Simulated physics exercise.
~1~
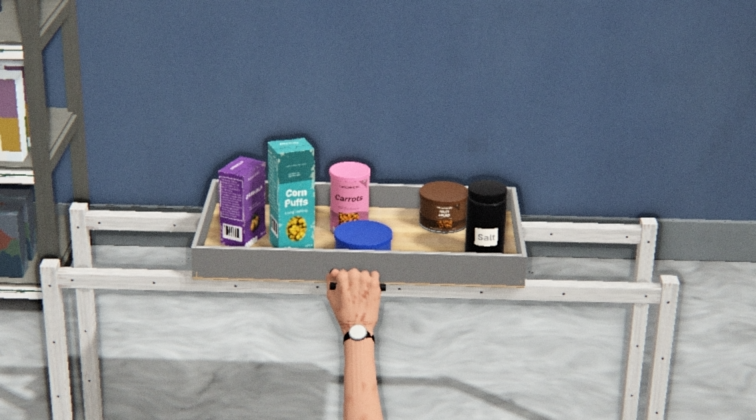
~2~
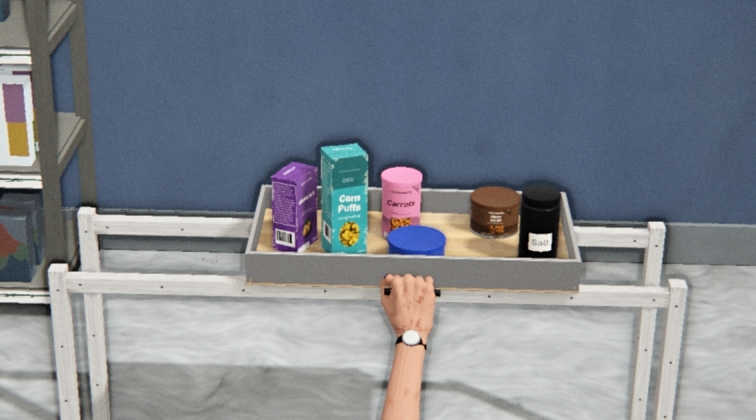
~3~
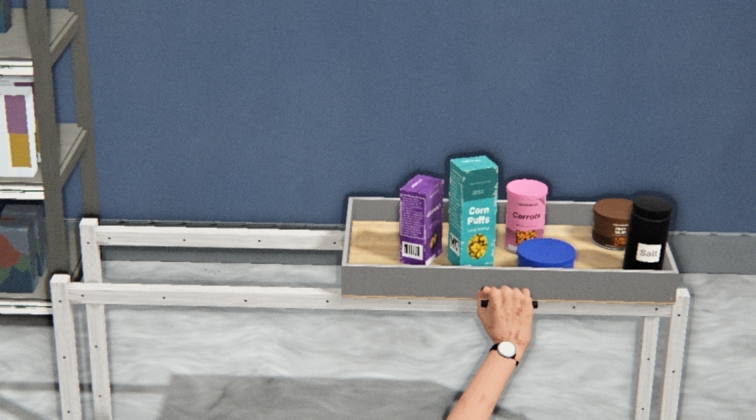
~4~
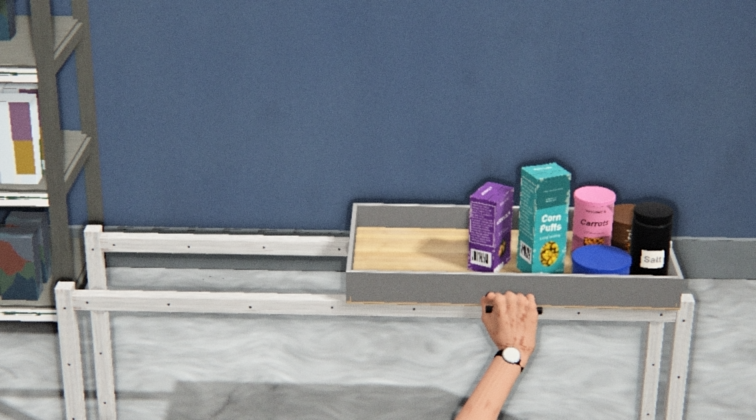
On a white frame against a blue wall, a hand moved a grey tray of groceries to the right until it stopped, and the cartons, pink tin and tubs slid on, bunching up near the black jar, all still upright.
